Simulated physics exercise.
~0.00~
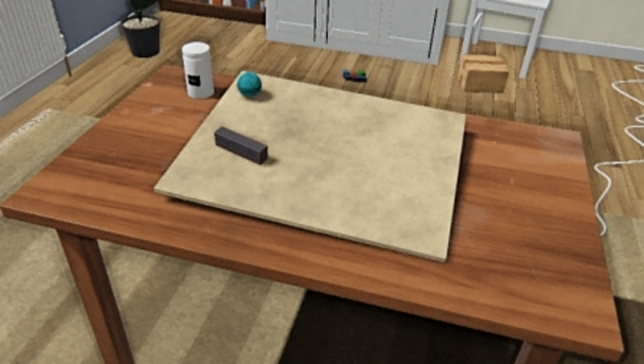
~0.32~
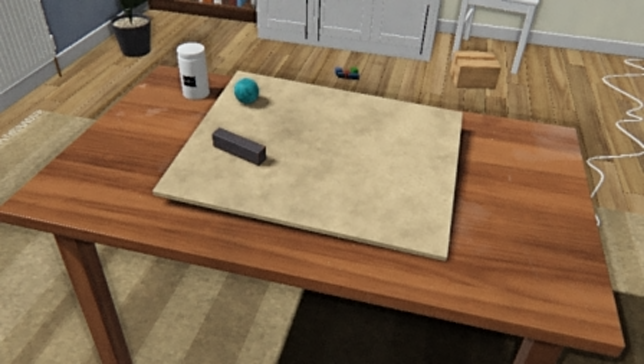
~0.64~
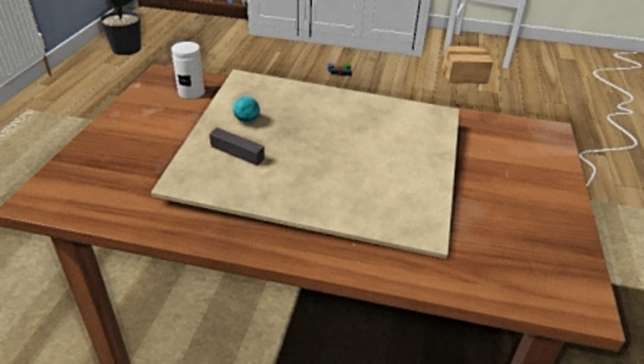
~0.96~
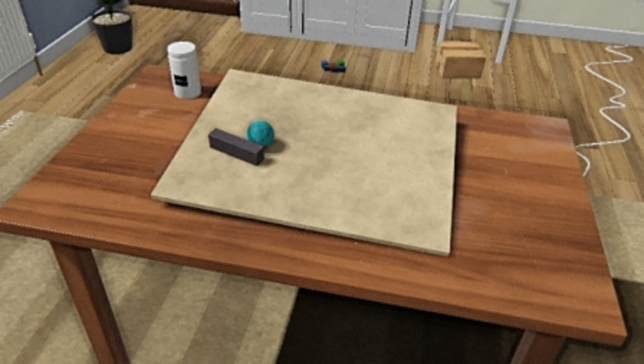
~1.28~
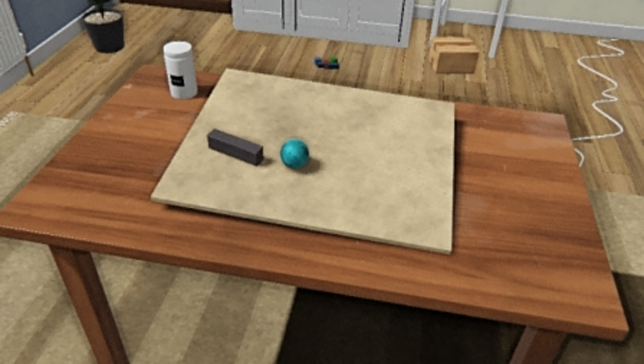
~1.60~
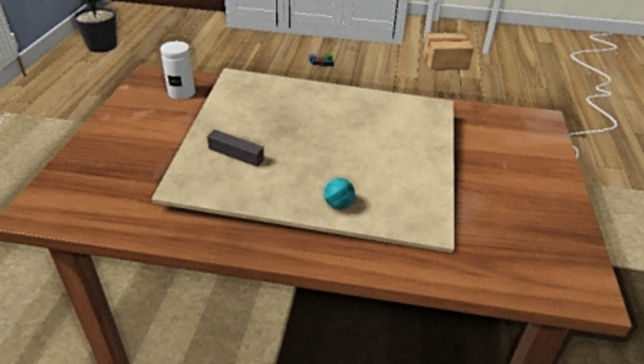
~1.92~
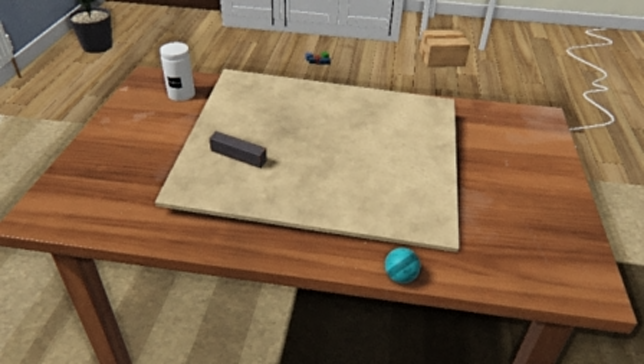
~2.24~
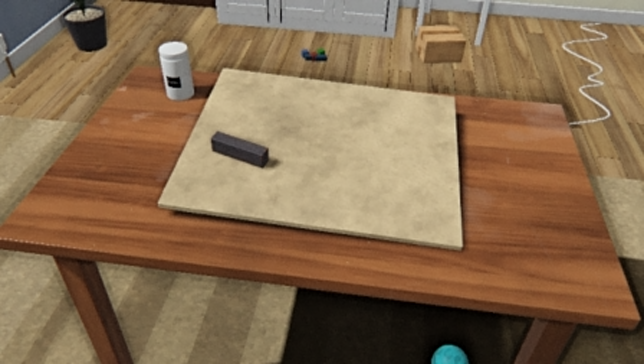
The clip shows a turquoise ball on a pale board with a dark block and a white jar nearby, all on a wooden table. The ball rolls toward the viewer, passes the block, veers right, leaves the board's near edge and drops off the front of the table.
